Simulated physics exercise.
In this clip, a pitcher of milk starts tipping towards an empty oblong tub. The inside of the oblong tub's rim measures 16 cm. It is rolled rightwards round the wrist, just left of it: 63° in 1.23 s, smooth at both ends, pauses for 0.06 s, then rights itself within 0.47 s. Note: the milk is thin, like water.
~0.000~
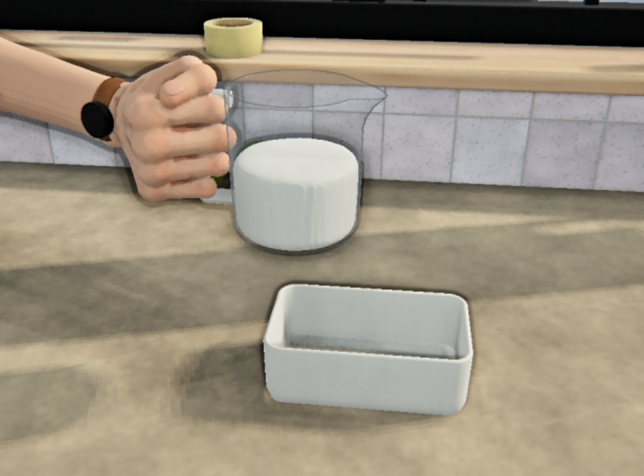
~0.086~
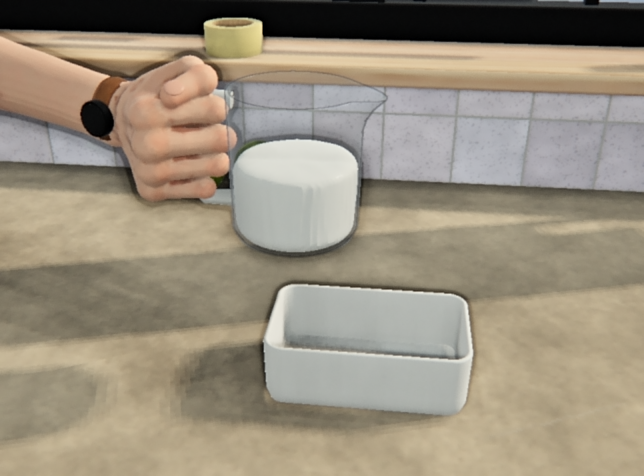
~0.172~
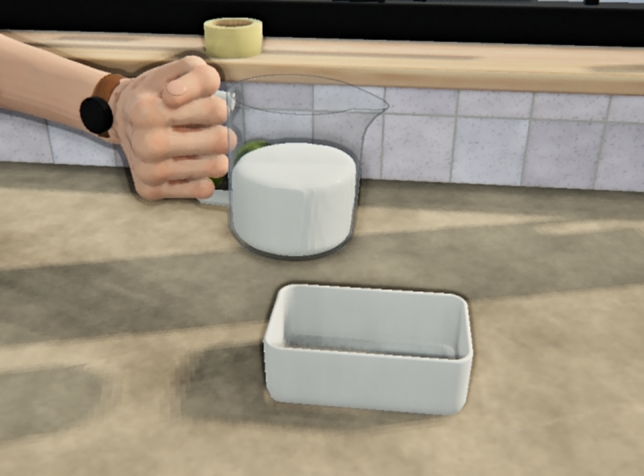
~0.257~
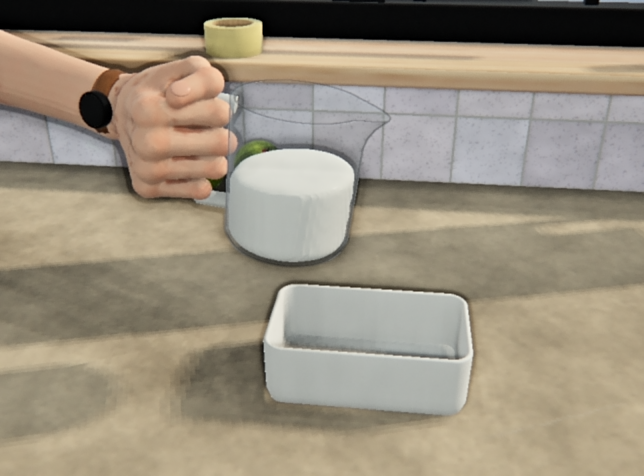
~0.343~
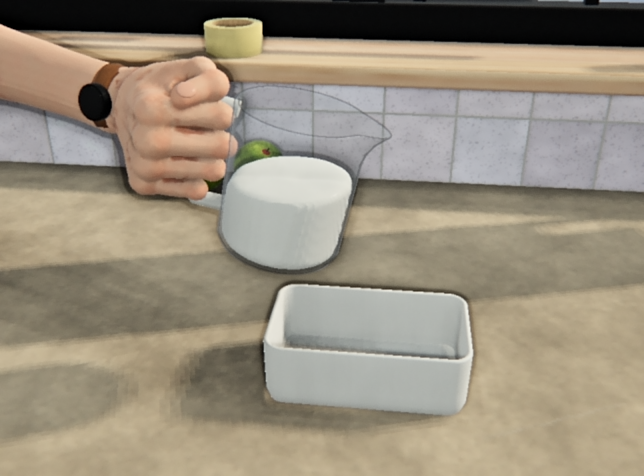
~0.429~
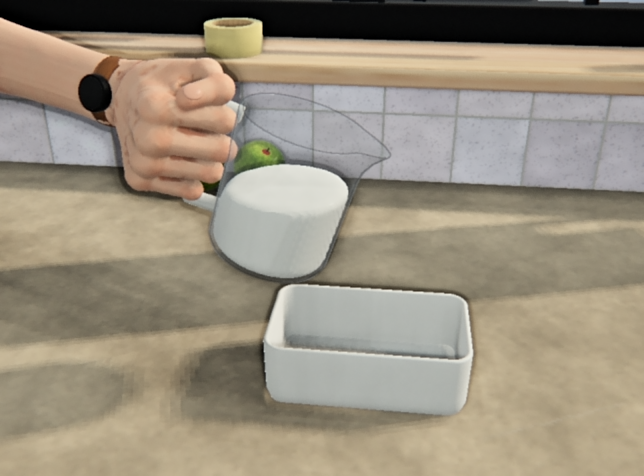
A clear pitcher of white milk tilting gradually rightwards in a hand above an empty oblong tub on a counter.
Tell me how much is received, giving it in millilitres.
Close to 90 millilitres.
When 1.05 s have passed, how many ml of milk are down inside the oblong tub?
Around 5 ml.
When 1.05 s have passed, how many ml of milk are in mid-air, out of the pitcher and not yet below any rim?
I'd put it near 15 ml of liquid.
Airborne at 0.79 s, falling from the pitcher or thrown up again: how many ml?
Estimate: Close to 0 ml.
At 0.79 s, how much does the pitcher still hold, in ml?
Roughly 410 ml, give or take.
By 0.79 s the tilt is 45° and the oblong tub has 0 ml, the pitcher 415 ml, and 0 ml is on the worktop.
By 1.05 s the tilt is 60° and the oblong tub has 5 ml, the pitcher 395 ml, and 0 ml is on the worktop.
By 1.32 s the tilt is 62° and the oblong tub has 60 ml, the pitcher 335 ml, and 0 ml is on the worktop.
By 1.62 s the tilt is 13° and the oblong tub has 90 ml, the pitcher 320 ml, and 0 ml is on the worktop.
At rest the oblong tub has 90 ml, the pitcher 320 ml, and 0 ml is on the worktop.
